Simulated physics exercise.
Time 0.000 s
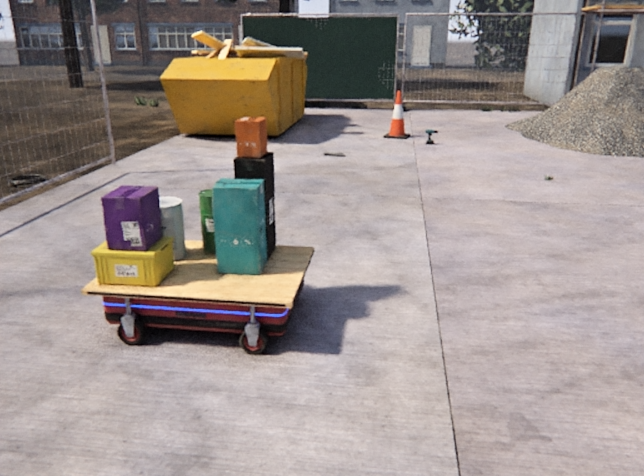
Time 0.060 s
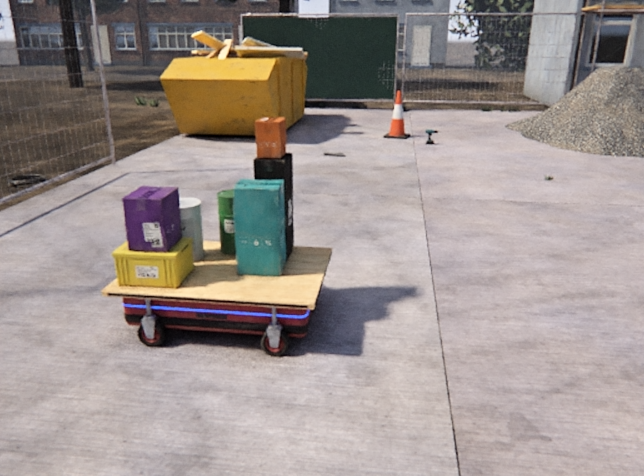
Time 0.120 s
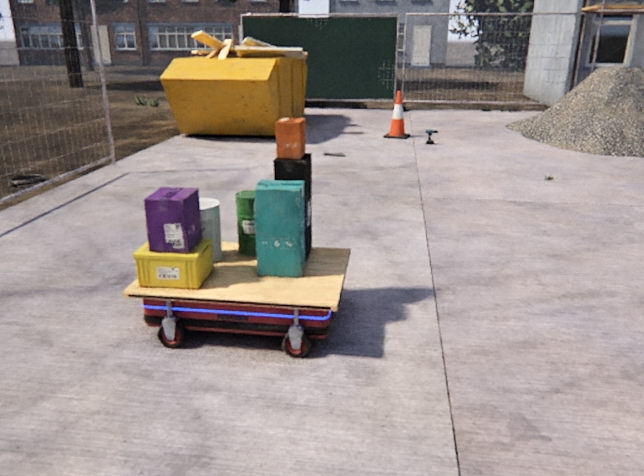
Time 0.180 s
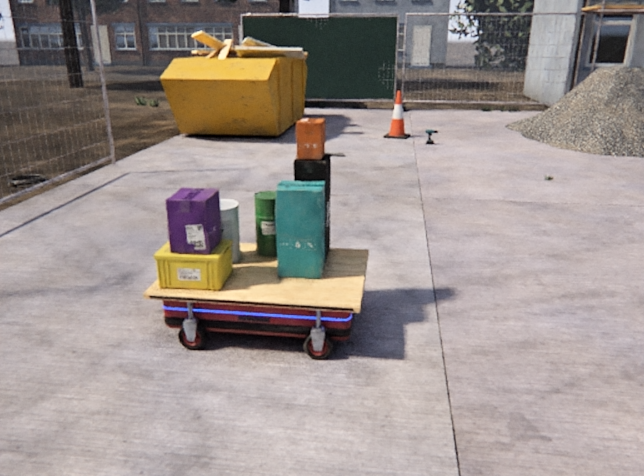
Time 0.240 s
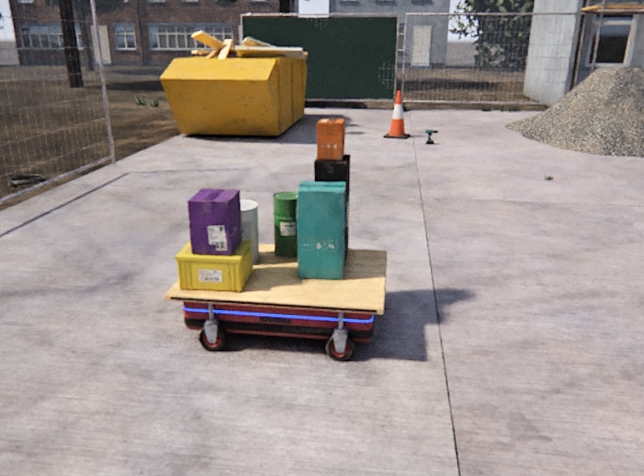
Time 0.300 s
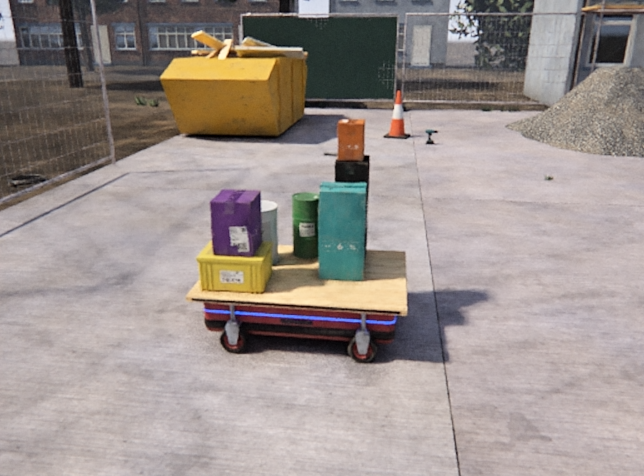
Flat wheeled cart carrying colourful boxes, a yellow tote and canisters rolling steadily left to right across a concrete yard.
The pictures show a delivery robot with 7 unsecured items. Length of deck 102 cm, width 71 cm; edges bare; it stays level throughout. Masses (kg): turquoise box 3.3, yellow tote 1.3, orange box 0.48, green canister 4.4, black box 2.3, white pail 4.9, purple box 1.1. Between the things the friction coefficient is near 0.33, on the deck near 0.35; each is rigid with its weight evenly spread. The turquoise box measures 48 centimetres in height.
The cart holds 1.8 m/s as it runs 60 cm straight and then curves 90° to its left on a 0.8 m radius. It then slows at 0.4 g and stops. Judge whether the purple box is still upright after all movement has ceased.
It is going to overturn.
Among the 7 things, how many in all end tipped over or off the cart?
My answer is 5.
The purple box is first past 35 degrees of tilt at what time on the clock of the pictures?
At around 1.2 seconds on the pictures' clock.
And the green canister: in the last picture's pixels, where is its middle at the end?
Its middle settles close to pixel (442, 172).
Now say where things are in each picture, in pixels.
In the first picture, cart has run 0 cm; purple box (133, 218); turquoise box (241, 227).
In the second picture, cart has run 11 cm; orange box (271, 138).
In the third picture, cart has run 22 cm.
In the fourth picture, cart has run 32 cm; turquoise box (301, 229); yellow tote (196, 263).
In the fifth picture, cart has run 43 cm; orange box (331, 139); green canister (288, 224).
In the sixth picture, cart has run 54 cm; purple box (237, 223).
Around 0.70 s, cart has run 126 cm, turned 37°; purple box shifted 6 cm near (404, 221); orange box at 6° to upright; black box at 6° to upright.
Around 1.00 s, cart has run 180 cm, turned 75°; turquoise box, orange box, black box and purple box now off the cart; green canister shifted 32 cm; yellow tote at 5° to upright.
Around 1.40 s, cart has run 244 cm, turned 90°; yellow tote now off the cart; green canister shifted 39 cm; white pail shifted 6 cm.
Finally (2.1 s), off the cart and tipped over, turquoise box, yellow tote, orange box, black box and purple box; not toppled but over 10 cm from the start, green canister; the last one still in place (within 10 cm). In the last view, purple box near (594, 257).
